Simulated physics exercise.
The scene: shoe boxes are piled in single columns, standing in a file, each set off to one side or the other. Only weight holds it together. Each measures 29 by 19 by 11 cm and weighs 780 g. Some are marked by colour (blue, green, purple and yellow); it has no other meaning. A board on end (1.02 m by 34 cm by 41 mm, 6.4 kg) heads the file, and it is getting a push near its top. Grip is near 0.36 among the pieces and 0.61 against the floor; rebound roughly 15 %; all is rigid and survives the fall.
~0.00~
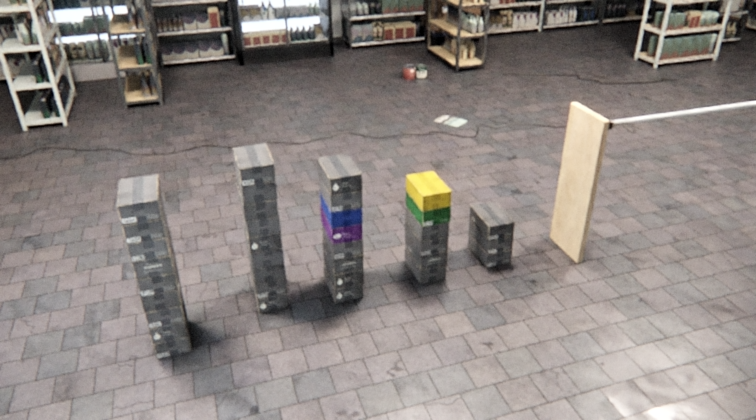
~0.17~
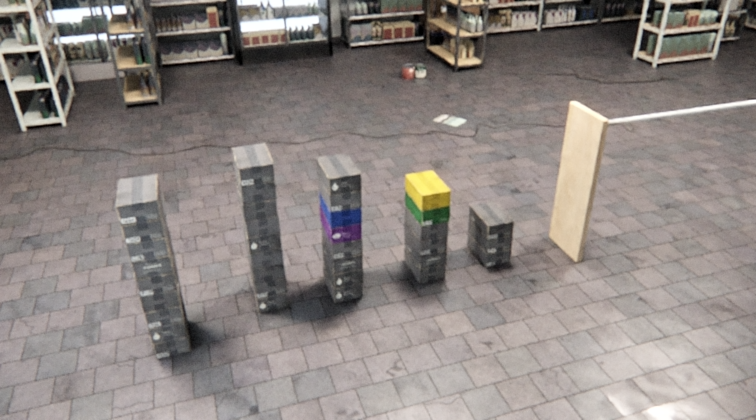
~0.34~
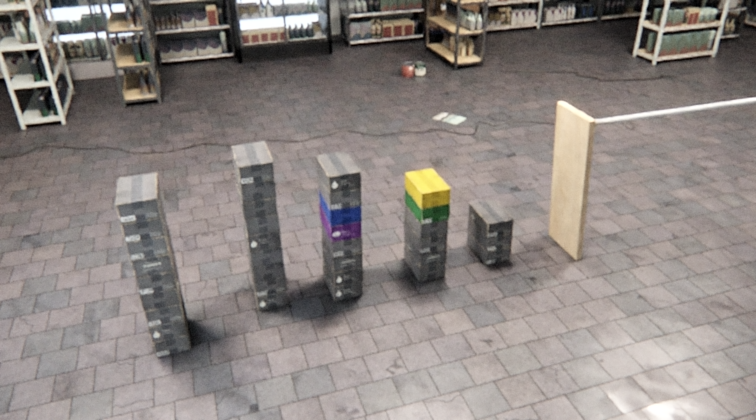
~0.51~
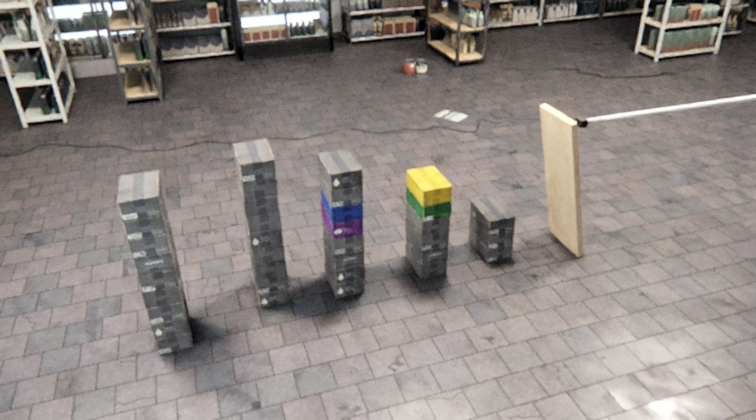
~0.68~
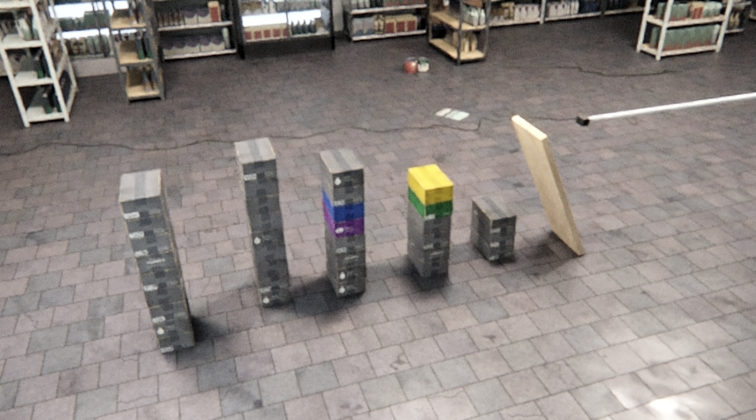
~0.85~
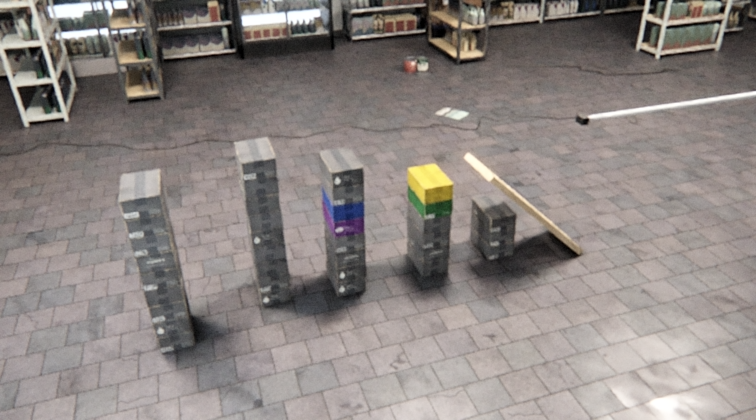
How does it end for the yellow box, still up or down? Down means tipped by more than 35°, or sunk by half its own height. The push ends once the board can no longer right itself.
That box holds its level.
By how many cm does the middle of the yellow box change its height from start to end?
It ends some 0 cm lower.
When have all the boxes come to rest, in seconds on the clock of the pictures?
Around 2.0 s.
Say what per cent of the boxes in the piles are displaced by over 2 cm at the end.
5 per cent.
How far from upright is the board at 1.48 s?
Some 55° from upright.
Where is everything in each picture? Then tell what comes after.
In the first frame (places mark the middle of the side facing us), pole end (611, 126) 10 cm short, board 0° from upright; yellow box (428, 183); green box (437, 217); blue box (347, 219); the rest undisturbed.
In the second frame, pole end 14 mm short, board 0° from upright; yellow box (428, 182).
In the third frame, pole end 7 cm in, board 5° from upright; yellow box (427, 180); the rest undisturbed.
In the fourth frame, pole end (585, 124) 9 cm in, stopped, board 13° from upright; yellow box (429, 178); the rest undisturbed.
In the fifth frame, pole end (587, 122) 9 cm in, stopped, board 25° from upright; yellow box (430, 177); the rest undisturbed.
In the sixth frame, pole end (587, 121) 9 cm in, stopped, board 46° from upright; yellow box (430, 176); blue box (349, 212); purple box (349, 228); the rest undisturbed.
After 0.91 s, board 56° from upright; none of the 35 boxes down, 1 disturbed; yellow box unmoved.
After 1.00 s, board 69° from upright; none of the 35 boxes down, 2 disturbed; yellow box unmoved; green box shifted 12 mm.
After 1.48 s, board 56° from upright; none of the 35 boxes down, 3 disturbed; yellow box shifted 16 mm; green box shifted 35 mm.
At rest (2.2 s), board 59° from upright; none of the 35 boxes down, 3 disturbed; yellow box shifted 16 mm; green box shifted 35 mm; blue box unmoved. As the last picture would show them, middles, yellow box near (427, 184), green box near (424, 200).
